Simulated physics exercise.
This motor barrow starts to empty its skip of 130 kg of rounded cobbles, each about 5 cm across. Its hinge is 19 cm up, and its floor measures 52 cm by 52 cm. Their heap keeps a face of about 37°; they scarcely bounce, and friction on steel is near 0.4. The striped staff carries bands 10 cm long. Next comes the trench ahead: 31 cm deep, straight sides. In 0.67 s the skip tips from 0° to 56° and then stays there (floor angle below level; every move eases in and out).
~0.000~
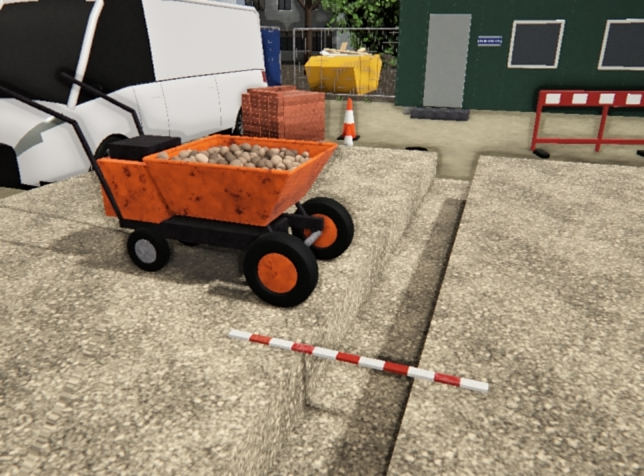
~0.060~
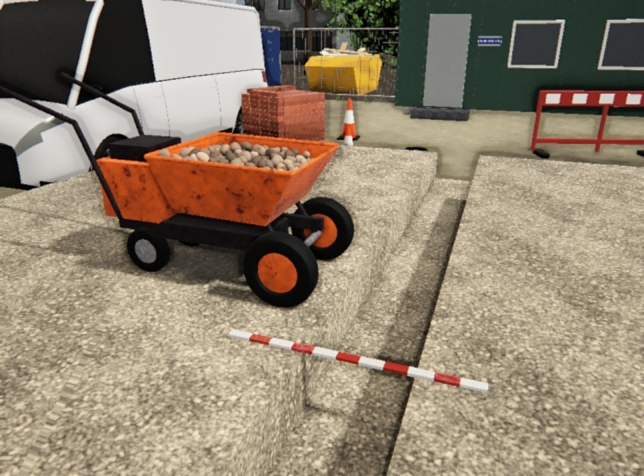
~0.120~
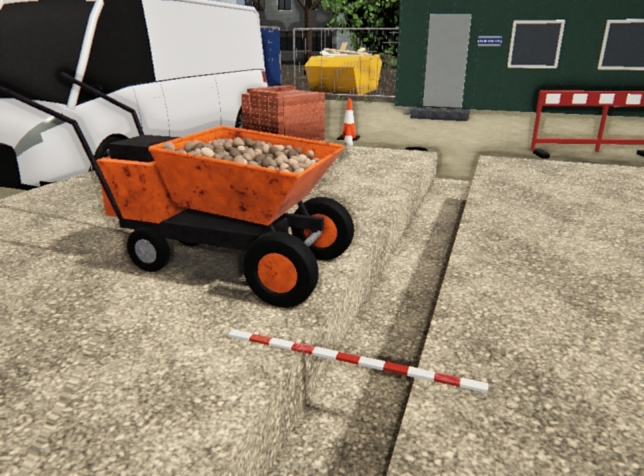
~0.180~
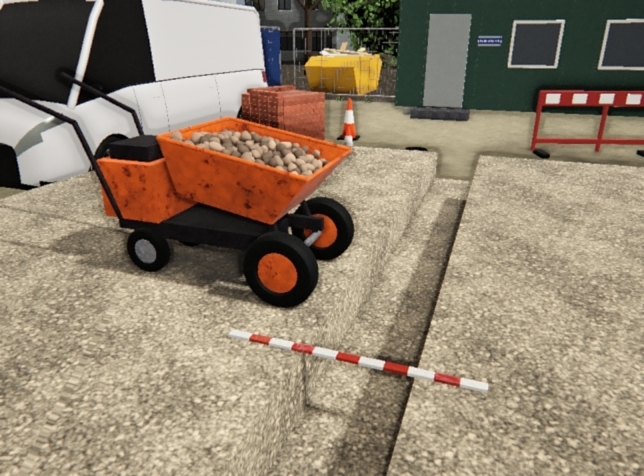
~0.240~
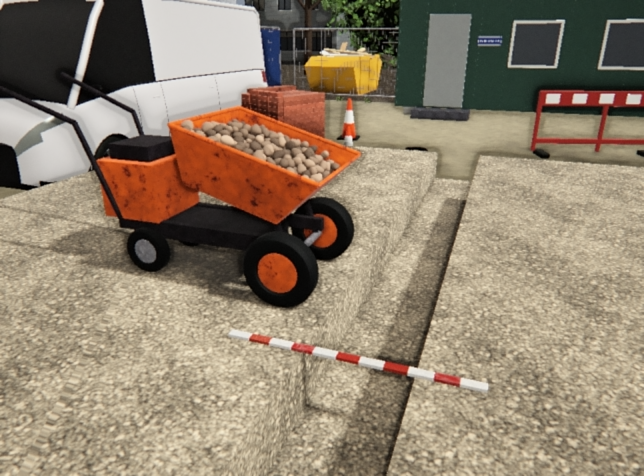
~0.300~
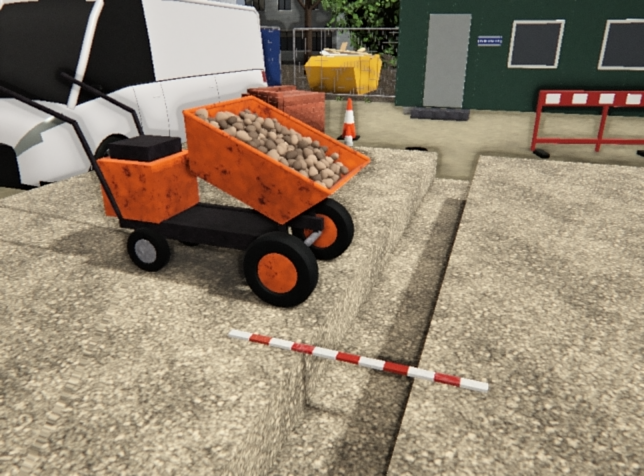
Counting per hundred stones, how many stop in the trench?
Some 24.
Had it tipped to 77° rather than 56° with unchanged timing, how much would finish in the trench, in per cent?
Roughly 45% would end there.
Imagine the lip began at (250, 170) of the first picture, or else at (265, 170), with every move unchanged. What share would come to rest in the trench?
Near 40 and near 35 percent.
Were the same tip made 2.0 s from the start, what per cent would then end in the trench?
About 25 percent, I'd say.
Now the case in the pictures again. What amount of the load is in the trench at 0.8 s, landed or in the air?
About 5 per cent by then.
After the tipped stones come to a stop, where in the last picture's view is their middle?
Their middle ends up near (428, 343).
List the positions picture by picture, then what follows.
The first frame shows lip at (289, 174), floor tilted 0°, highest stones at (250, 152).
The second frame shows lip at (291, 174), floor tilted 1°, highest stones at (246, 150); the stones move at 0.3 m/s on average.
The third frame shows lip at (298, 176), floor tilted 5°, highest stones at (233, 144); the stones move at 0.6 m/s on average.
In the fourth frame, the skip is at 10°, its lip at (307, 180); the top of the load is at (231, 137); the stones move at 0.9 m/s on average.
In the fifth frame, the skip is at 16°, its lip at (318, 185); the top of the load is at (237, 127); the stones move at 1.0 m/s on average.
In the sixth frame, the skip is at 24°, its lip at (330, 193); the top of the load is at (243, 119); the stones move at 1.1 m/s on average.
After 0.5 s the floor is at 47°; 100 % in the skip; the foremost stones are at (354, 208).
After 0.8 s the floor is at 56°; 94 % in the skip, 6 % in the trench; the foremost stones are at (422, 237).
After 1.1 s the floor is at 56°; 63 % in the skip, 18 % in the trench, 19 % past the trench; the foremost stones are at (536, 298).
After 3.1 s the floor is at 56°; 54 % in the skip, 24 % in the trench, 21 % past the trench; the foremost stones are past the picture's edge.
